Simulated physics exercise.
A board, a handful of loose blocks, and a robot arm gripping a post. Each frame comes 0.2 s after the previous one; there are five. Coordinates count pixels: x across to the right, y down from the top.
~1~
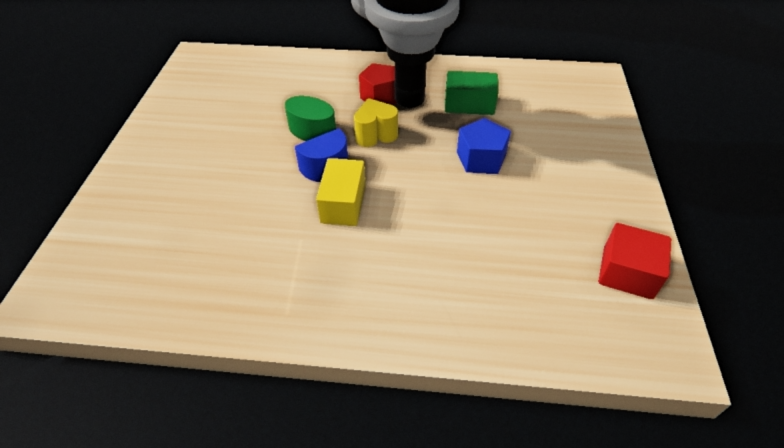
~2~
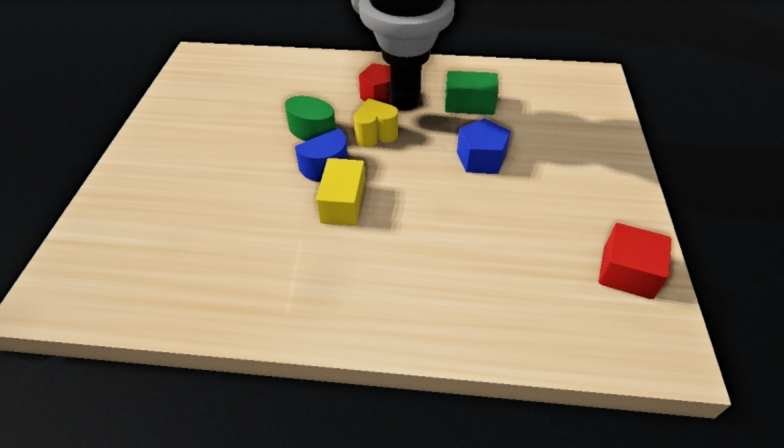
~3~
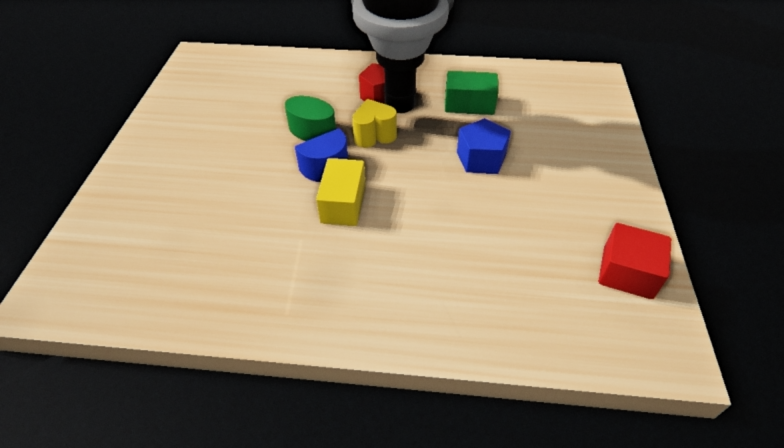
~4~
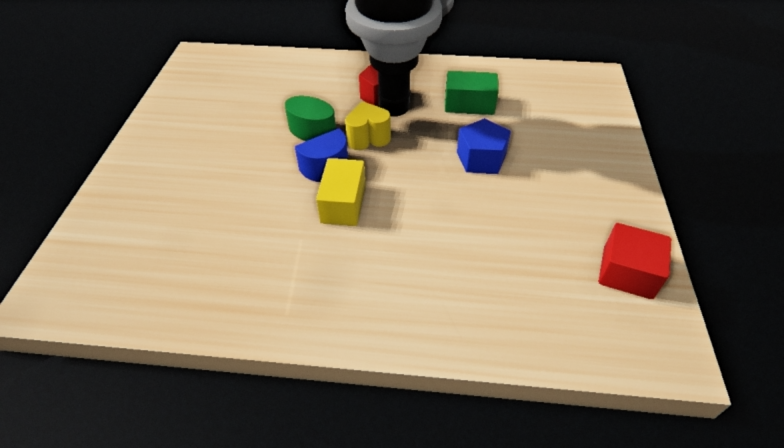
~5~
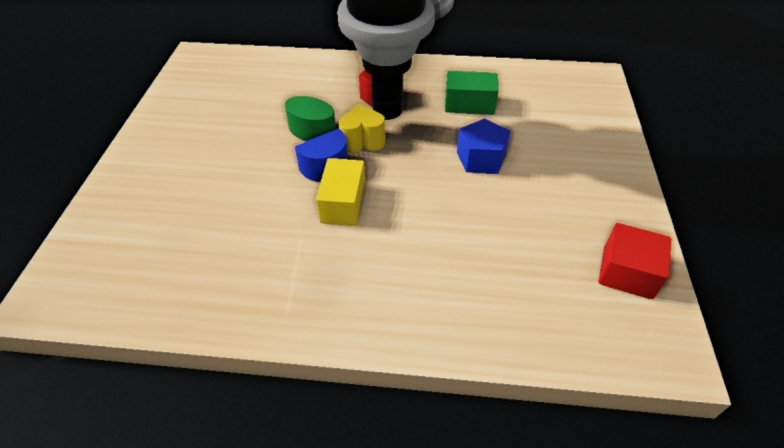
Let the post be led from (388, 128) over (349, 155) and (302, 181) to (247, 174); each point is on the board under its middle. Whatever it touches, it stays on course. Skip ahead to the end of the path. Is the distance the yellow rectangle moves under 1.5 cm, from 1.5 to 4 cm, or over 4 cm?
Result: Under 1.5 cm.
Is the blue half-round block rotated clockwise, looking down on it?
No.
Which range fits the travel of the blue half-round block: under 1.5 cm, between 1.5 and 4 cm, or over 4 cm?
It moves quite far, over 4 cm.
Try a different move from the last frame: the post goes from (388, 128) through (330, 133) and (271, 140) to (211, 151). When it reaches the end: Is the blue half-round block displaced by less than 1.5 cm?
My answer is no.
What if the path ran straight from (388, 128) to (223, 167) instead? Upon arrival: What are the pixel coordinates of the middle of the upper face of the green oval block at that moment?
Near (271, 108).
What follows on the original path. One third of the way, post at (347, 138); green oval block at (304, 106); blue half-round block at (294, 155), turned 65° anticlockwise; yellow heart at (312, 131), turned 45° clockwise.
Two thirds of the way, post at (297, 165); green oval block at (304, 106); blue half-round block at (258, 165), turned 105° anticlockwise; yellow heart at (288, 135), turned 105° clockwise.
At the end, post at (242, 158); green oval block at (304, 106); blue half-round block at (204, 167), turned 145° anticlockwise; yellow rectangle unmoved; yellow heart at (276, 133), turned 155° clockwise.
